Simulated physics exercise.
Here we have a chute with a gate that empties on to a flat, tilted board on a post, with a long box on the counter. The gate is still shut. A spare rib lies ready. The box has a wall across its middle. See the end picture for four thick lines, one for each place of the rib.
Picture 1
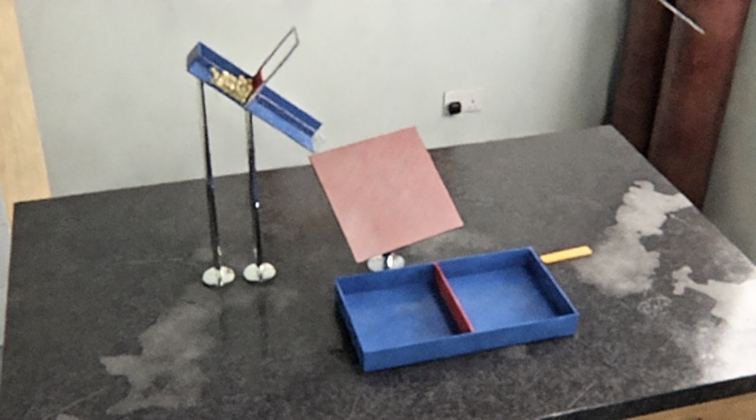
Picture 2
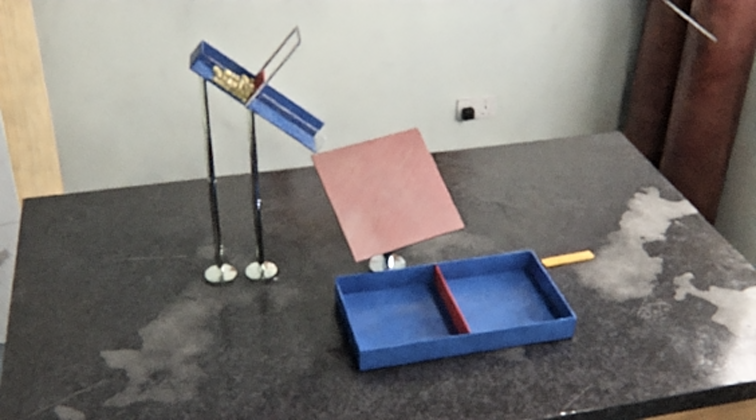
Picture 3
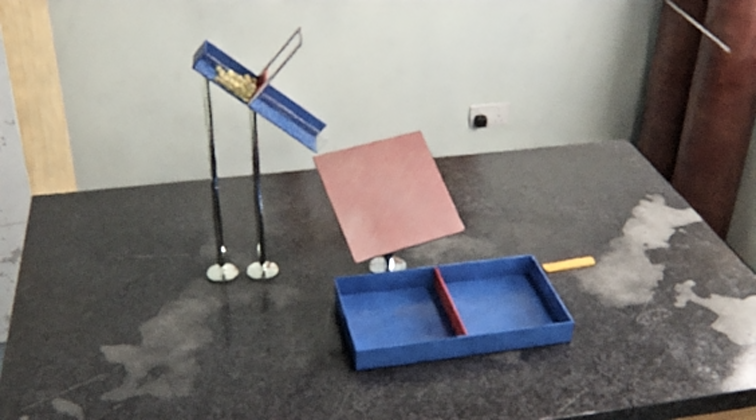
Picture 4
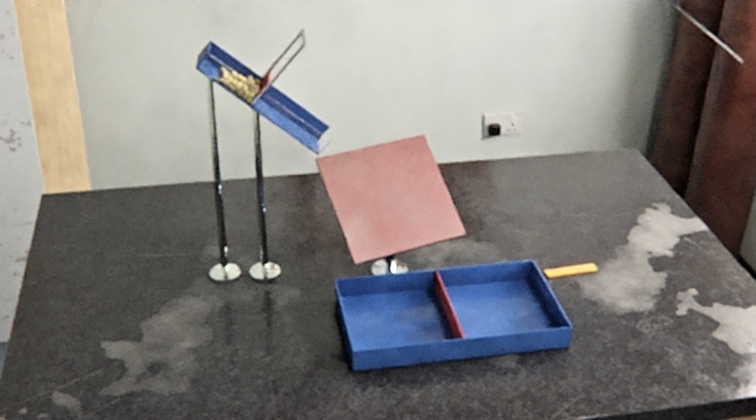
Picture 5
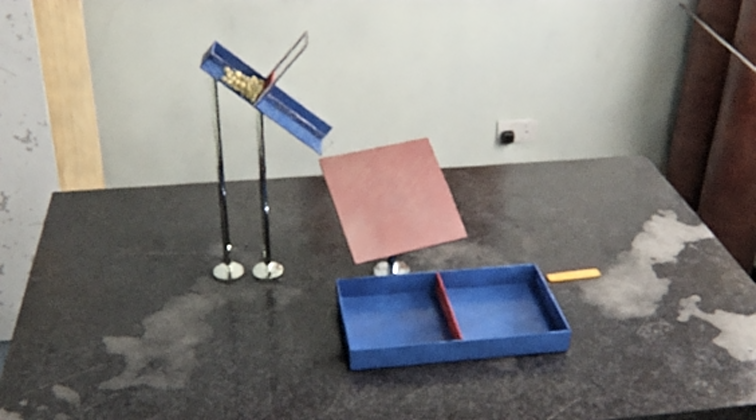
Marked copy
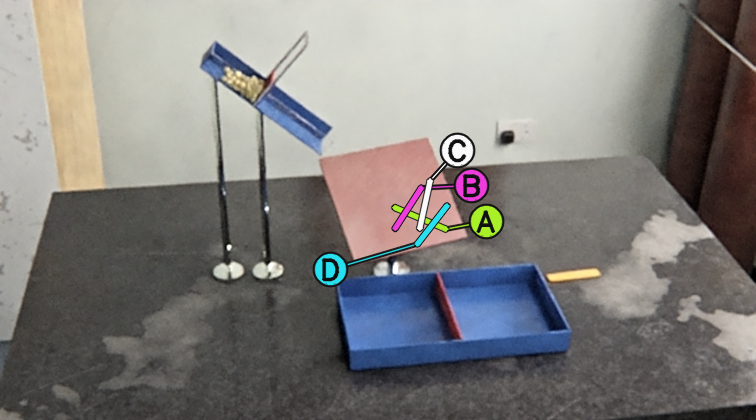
The camera drifted slightly around a dark tabletop, while the blue chute holding small yellowish pieces behind its closed gate, the tilted reddish board and the divided blue box all stayed still.
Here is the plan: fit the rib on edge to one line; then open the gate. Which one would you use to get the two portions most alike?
Go for A.
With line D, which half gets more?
Left.
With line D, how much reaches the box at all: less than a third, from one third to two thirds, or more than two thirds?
It is more than two thirds.
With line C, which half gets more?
Left.
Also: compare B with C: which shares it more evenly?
That is line C.
On the marked copy, line A from (394, 207) to (445, 229); line B from (421, 187) to (395, 228); line C from (430, 180) to (419, 228); line D from (446, 205) to (417, 244).
With A, of what is caught, close to two thirds in the left half, close to a third in the right.
With B, of what is caught, all but a few in the left half, only a few in the right.
With C, of what is caught, the bulk in the left half, close to a quarter in the right.
With D, of what is caught, all but a few in the left half, a small share in the right.
